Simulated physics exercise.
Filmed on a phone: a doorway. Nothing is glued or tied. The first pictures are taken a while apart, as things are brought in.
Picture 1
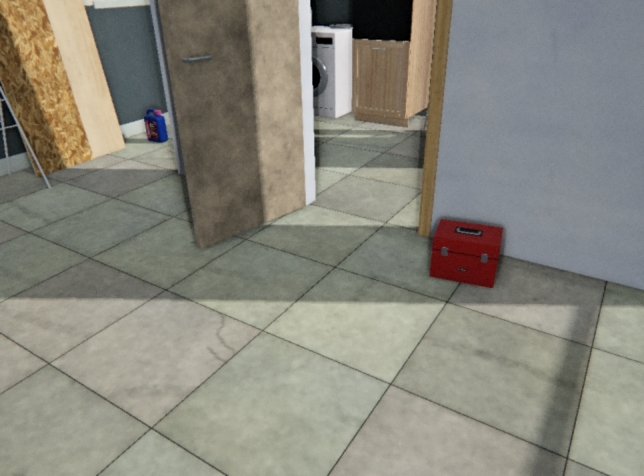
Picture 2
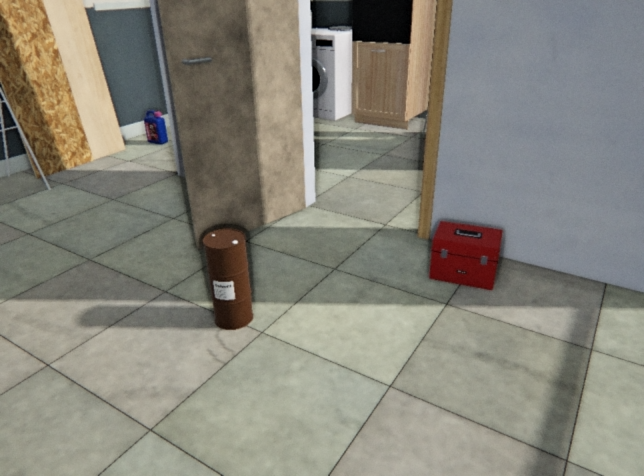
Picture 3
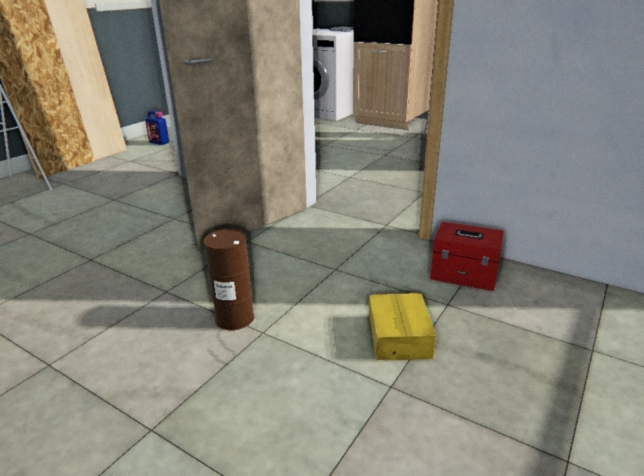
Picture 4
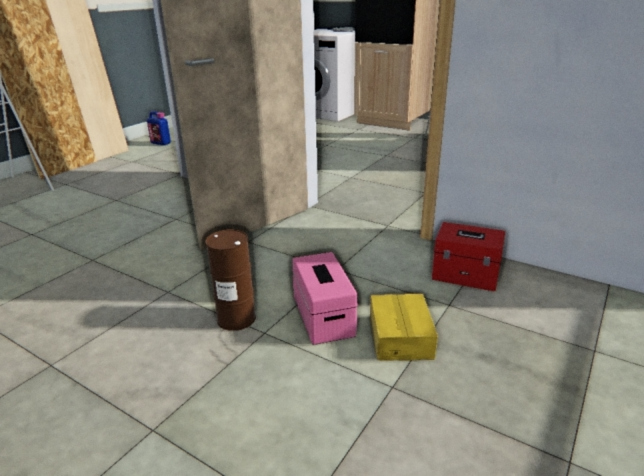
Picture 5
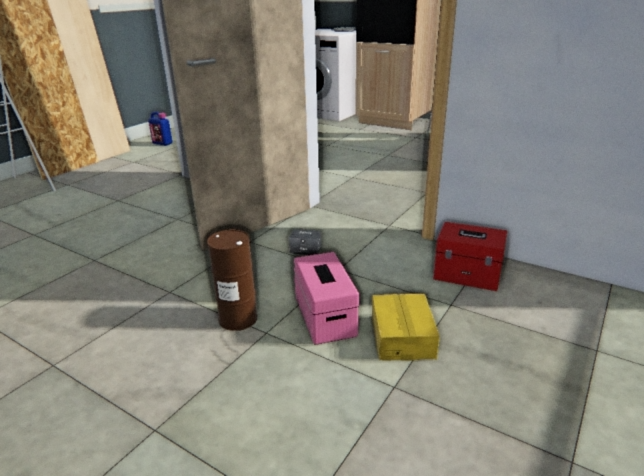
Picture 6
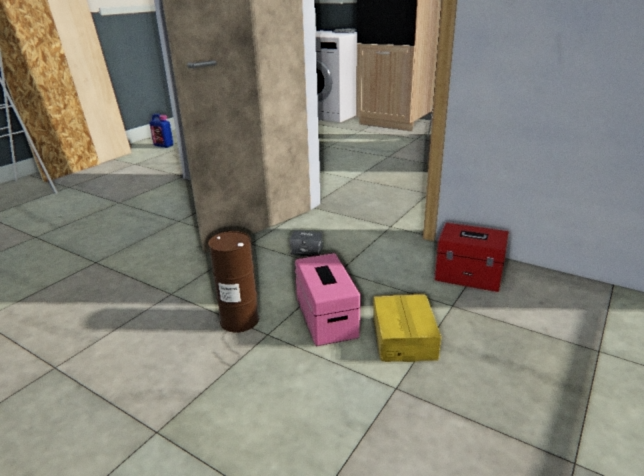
A door stood wide open and still near a red toolbox on the tiled floor, while a brown canister, a yellow parcel, a pink toolbox and finally a small grey box appeared one after another.
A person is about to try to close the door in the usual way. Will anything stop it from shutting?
It reaches the frame.
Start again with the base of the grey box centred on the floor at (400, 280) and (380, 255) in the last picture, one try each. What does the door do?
In the first case it closes; in the second case it jams.
Then, 1.30 s past the last view, door 71° open.
Then, 1.90 s past the last view, door 47° open; grey box displaced about its own width near (341, 241).
Then, 2.40 s past the last view, door 28° open; grey box displaced well along near (370, 234).
Then, 2.90 s past the last view, door 8° open; grey box displaced well along near (392, 222).
Finally, door 0° open; moved from the start, grey box; the other 4 still in place. Final places as the last picture's camera would see them, grey box near (398, 216).
